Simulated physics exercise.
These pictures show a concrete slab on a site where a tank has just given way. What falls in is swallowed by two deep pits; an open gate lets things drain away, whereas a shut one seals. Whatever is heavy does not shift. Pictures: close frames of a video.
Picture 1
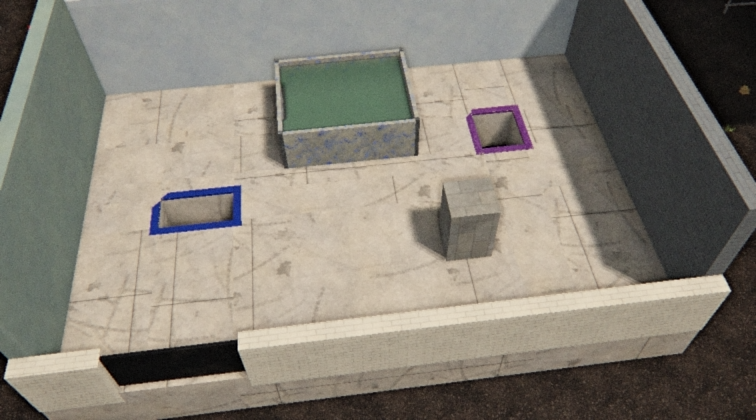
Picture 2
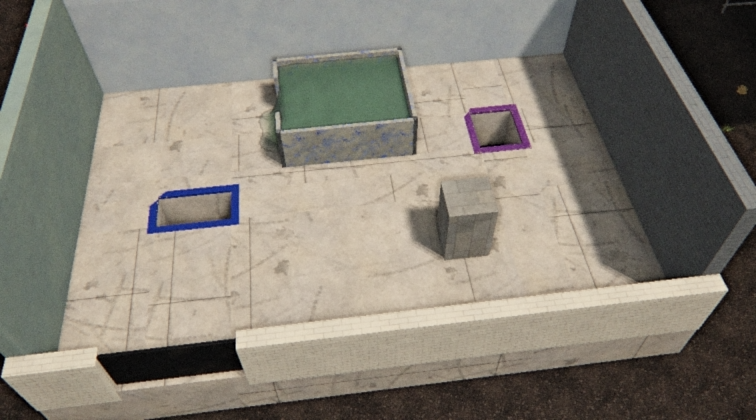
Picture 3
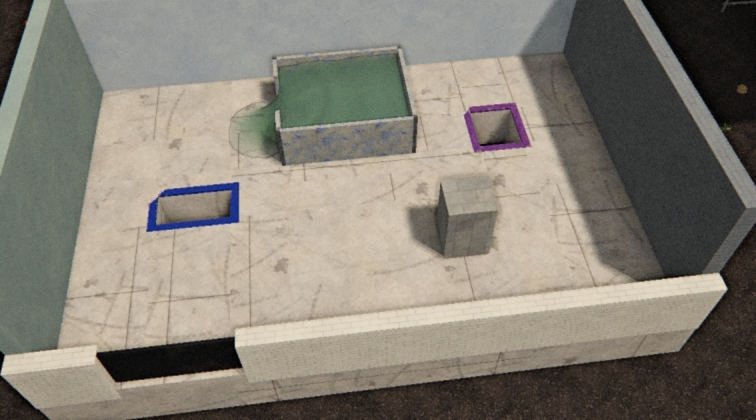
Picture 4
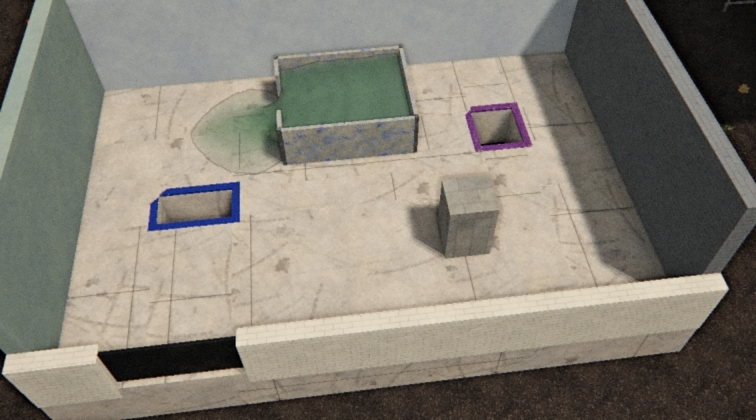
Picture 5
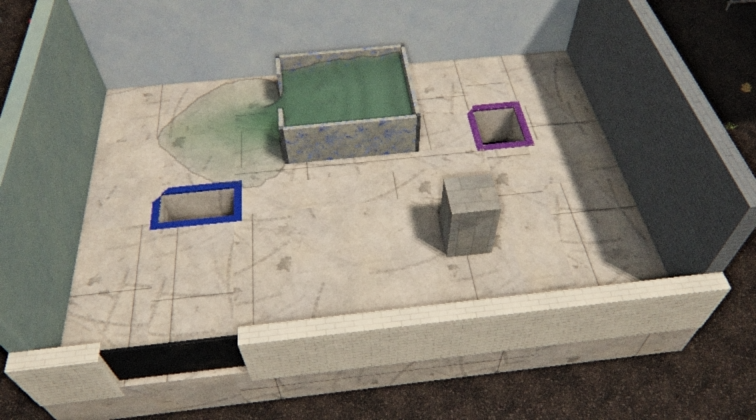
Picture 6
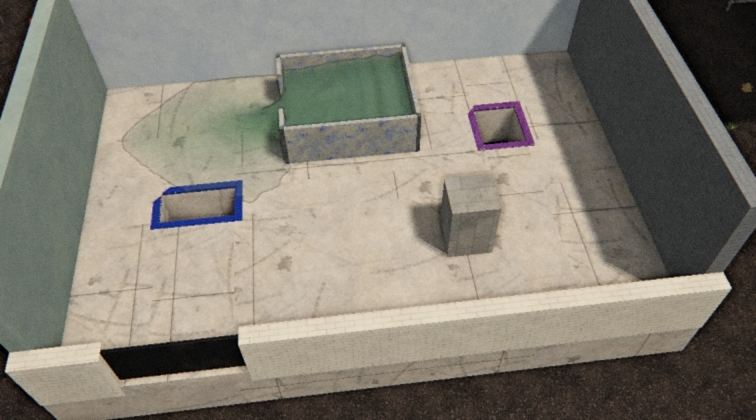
On a concrete slab, green water pours from a tank's left side and spreads leftward.
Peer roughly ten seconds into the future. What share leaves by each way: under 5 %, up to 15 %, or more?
One by one: The gate is nearly idle - draining beneath five per cent; the blue pit is busy - draining past fifteen per cent; the purple pit is nearly idle - draining beneath five per cent.
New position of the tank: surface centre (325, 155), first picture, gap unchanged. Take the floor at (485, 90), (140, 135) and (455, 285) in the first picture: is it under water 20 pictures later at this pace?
Spot one unwetted, spot two wetted, spot three unwetted.
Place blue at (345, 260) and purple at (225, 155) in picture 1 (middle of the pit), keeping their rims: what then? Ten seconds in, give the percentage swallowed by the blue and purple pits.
Of the total, the blue pit holds 4 per cent and the purple pit 45 per cent.
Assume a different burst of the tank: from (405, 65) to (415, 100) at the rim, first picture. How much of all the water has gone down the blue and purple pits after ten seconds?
Blue 0 %, purple 40 %.
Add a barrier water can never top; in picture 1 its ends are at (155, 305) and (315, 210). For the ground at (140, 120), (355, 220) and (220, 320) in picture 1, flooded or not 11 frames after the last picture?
As the points were listed, they come out taken by the flood, free from flooding, and finally free from flooding.
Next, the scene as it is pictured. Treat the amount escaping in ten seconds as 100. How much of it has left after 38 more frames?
Estimate: 65 %.
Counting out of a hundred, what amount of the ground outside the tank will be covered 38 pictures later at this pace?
Estimate: Some 50 in a hundred.
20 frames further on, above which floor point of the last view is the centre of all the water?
Close to (244, 148).
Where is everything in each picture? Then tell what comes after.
In the first frame, the open tank at (344, 93) is whole and still.
In the second frame, the front is at (272, 149), out from the gap at (282, 117).
In the third frame, water pours out at (282, 117) and has run to (234, 134).
In the fourth frame, the front is at (198, 140), out from the gap at (284, 117).
In the fifth frame, the front is at (166, 142), out from the gap at (285, 115).
In the sixth frame, water pours out at (286, 115) and has run to (128, 145).
A moment on, water covers 20 % of the floor; the gate 0 %, the blue pit 2 %, the purple pit 0 %.
Next, water covers 20 % of the floor; the gate 0 %, the blue pit 4 %, the purple pit 0 %.
Then, water covers 30 % of the floor; the gate 0 %, the blue pit 6 %, the purple pit 0 %.
Later, water covers 50 % of the floor; the gate 0 %, the blue pit 13 %, the purple pit 0 %.
In the end, water covers 80 % of the floor; the gate 0 %, the blue pit 20 %, the purple pit 1 %.
